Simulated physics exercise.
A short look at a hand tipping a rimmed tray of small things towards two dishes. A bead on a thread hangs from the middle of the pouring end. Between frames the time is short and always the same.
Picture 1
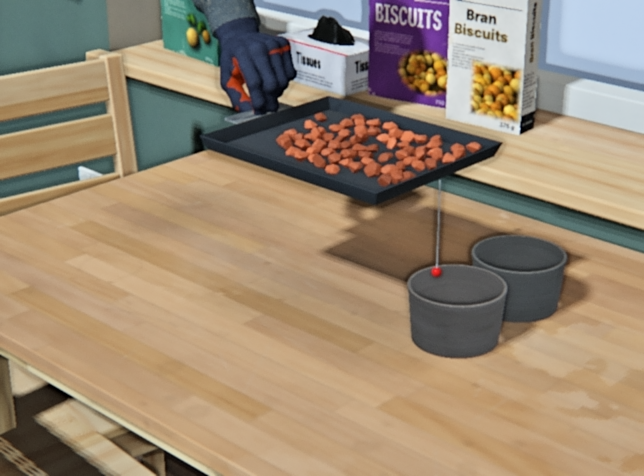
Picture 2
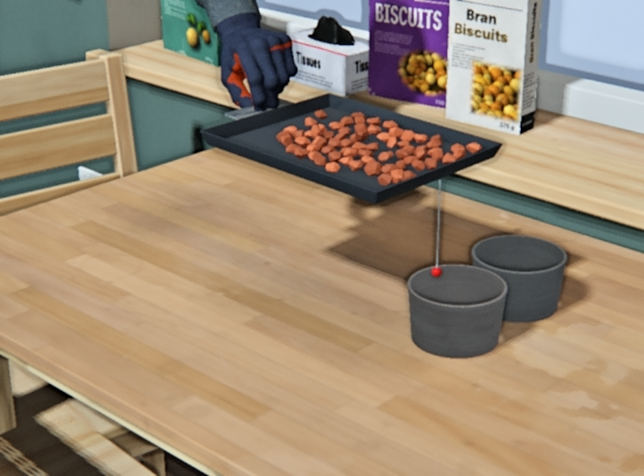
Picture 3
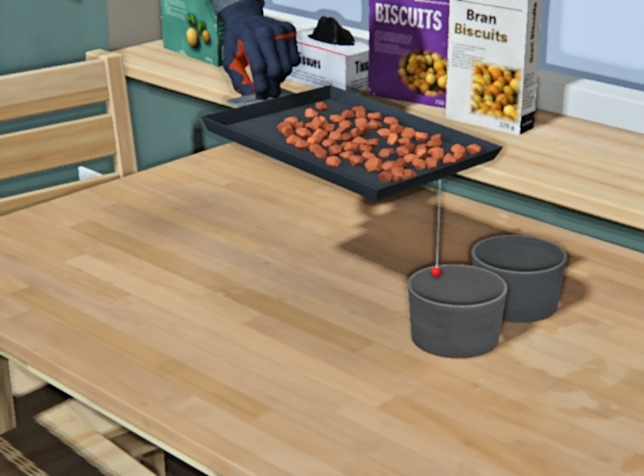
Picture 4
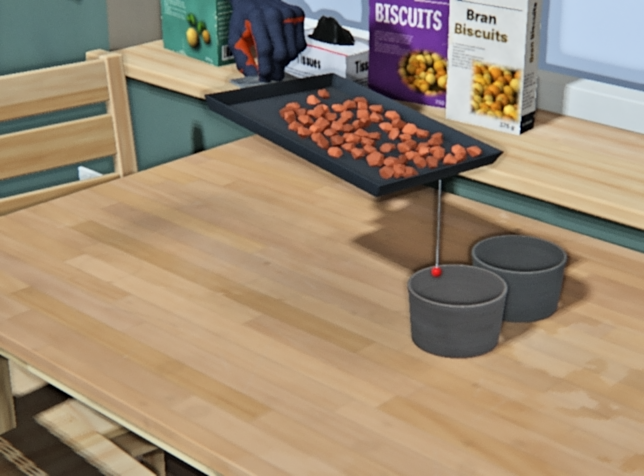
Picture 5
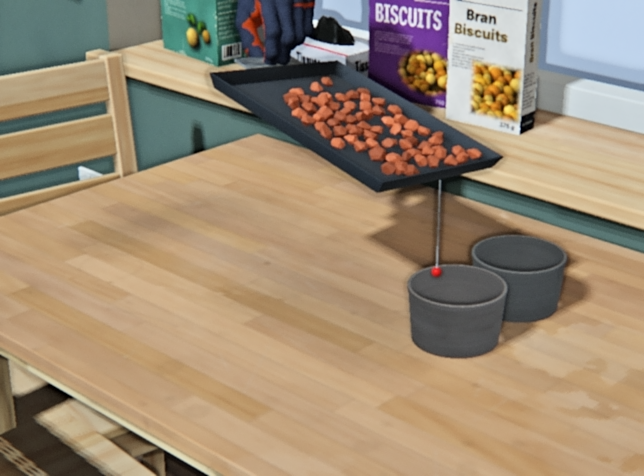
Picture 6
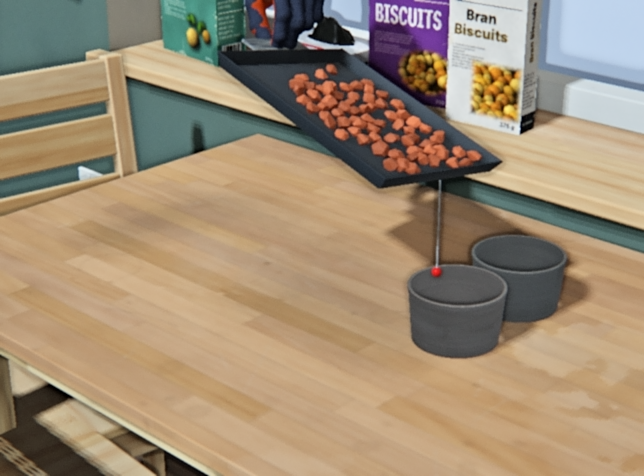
In the video, a gloved hand holds a dark rimmed tray of small reddish-brown pieces above a wooden table with two grey dishes, then steadily raises the far end, tilting the tray increasingly down towards its right corner.
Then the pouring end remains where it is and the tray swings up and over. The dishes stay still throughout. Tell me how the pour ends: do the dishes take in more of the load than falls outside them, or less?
The catch is going to exceed what is lost.
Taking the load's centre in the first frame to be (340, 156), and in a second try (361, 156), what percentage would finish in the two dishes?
Around 80 percent the first time and around 80 percent the second time.
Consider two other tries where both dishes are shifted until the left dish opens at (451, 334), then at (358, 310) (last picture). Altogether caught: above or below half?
Well, the minor share the first time and the minor share the second time.
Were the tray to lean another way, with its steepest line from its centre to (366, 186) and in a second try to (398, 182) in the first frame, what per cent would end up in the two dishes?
The first try would leave around 0 per cent there, the second around 20 per cent.
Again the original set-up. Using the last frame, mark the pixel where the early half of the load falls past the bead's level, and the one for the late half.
At about (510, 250), then at (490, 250).
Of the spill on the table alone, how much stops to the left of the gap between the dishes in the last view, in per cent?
50 in a hundred, roughly.
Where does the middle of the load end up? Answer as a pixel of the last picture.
About (511, 303).
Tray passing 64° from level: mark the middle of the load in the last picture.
The load's middle is around (464, 147).
Soon after the last picture, tray tipped steeply; nearly all on the tray; a stray few in the air.
A little later, tray tipped past a quarter turn; a stray few on the tray; about a quarter in the left dish; about half in the right dish; a small part outside both; a small part in the air.
Later still, tray tipped past a quarter turn; about a quarter in the left dish; about half in the right dish; about a quarter outside both.
At rest, tray tipped past a quarter turn; about a quarter in the left dish; about half in the right dish; about a quarter outside both.
